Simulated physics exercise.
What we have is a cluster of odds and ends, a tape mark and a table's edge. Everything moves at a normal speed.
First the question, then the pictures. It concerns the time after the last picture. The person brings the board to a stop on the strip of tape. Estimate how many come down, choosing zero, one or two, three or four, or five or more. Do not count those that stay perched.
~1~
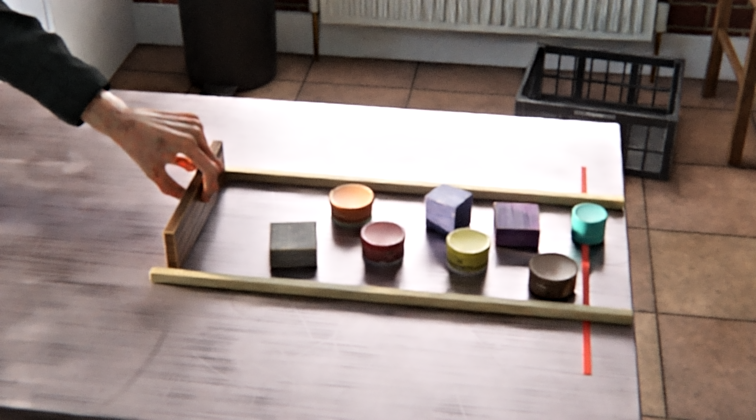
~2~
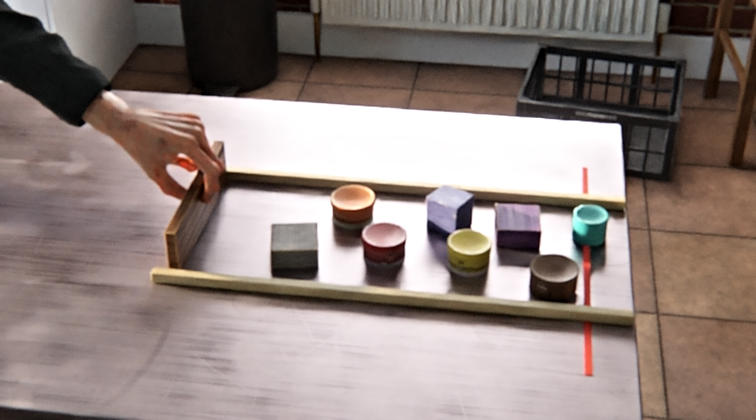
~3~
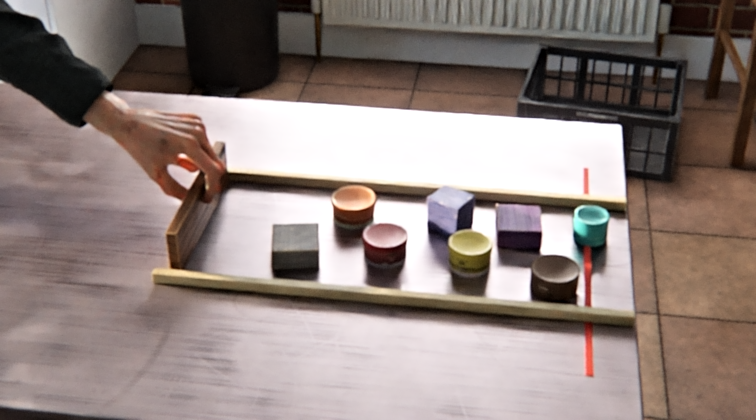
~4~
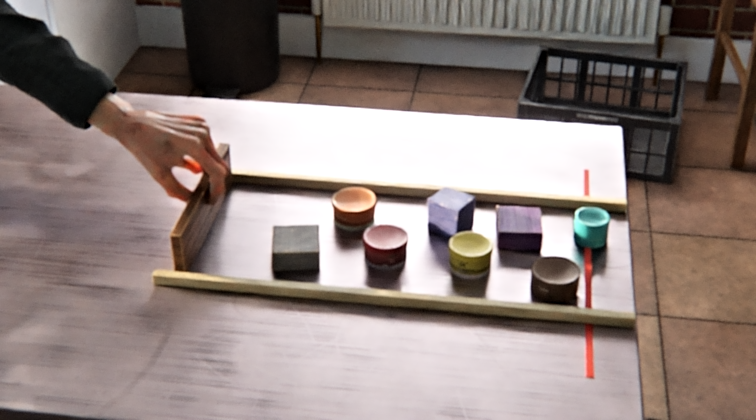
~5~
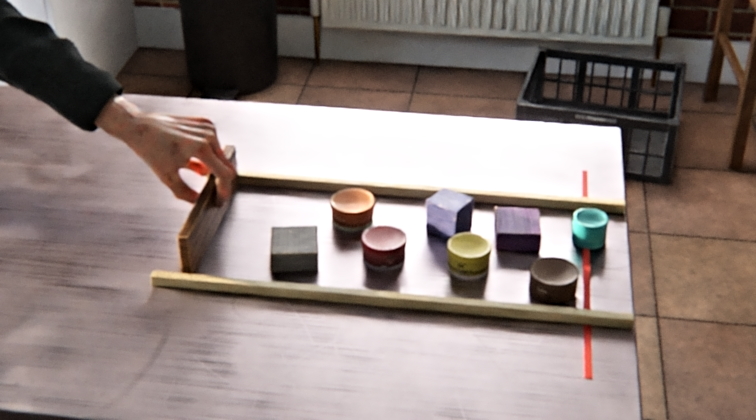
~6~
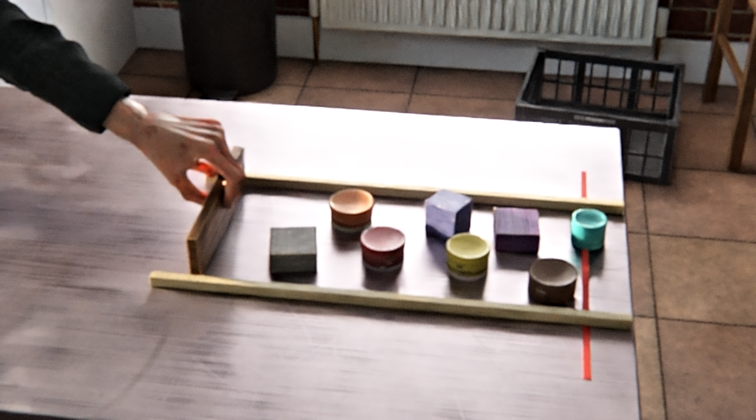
The count that comes down is five or more.
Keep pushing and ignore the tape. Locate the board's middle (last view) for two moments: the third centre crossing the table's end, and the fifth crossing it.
At the first moment about (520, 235), at the next about (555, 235).
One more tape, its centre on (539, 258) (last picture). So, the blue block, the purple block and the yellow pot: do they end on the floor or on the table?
The blue block keeps its place, the purple block slips off and the yellow pot slips off.
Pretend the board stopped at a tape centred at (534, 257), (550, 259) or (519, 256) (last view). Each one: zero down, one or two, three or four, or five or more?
Lab note - fallen per tape, in order: Three to four / 3 or 4 / just one or two.
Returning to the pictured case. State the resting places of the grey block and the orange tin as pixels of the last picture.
They come to rest around (611, 278) and (608, 234).
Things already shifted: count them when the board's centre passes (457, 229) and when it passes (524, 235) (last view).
First 8, then 8.
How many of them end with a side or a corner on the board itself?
Count recorded: 2.
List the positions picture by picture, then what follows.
In the first frame, turquoise lid (589, 225); brown tub (553, 276); purple block (516, 225); board (197, 204); tape (585, 257).
In the second frame, brown tub (554, 277); board (198, 204).
In the third frame, purple block (519, 227); red pot (385, 245).
In the fourth frame, turquoise lid (591, 228); orange tin (354, 209).
In the fifth frame, brown tub (553, 280); grey block (295, 248).
In the sixth frame, turquoise lid (589, 230); brown tub (552, 281); purple block (516, 230); board (218, 210); tape (585, 261).
Early on, none off yet; turquoise lid at rest near (589, 230); brown tub at rest near (552, 281); purple block at rest near (516, 230).
A while later, none off yet; turquoise lid at rest near (589, 230); brown tub travelled a little near (569, 285); purple block moving near (529, 231).
Further along, one off so far; turquoise lid leaning well over near (666, 288); brown tub travelled about its own width near (591, 292); purple block travelled well along near (623, 241).
Finally, the number that fall off is five or more; lost, red pot, blue block, yellow pot, purple block, brown tub and turquoise lid.
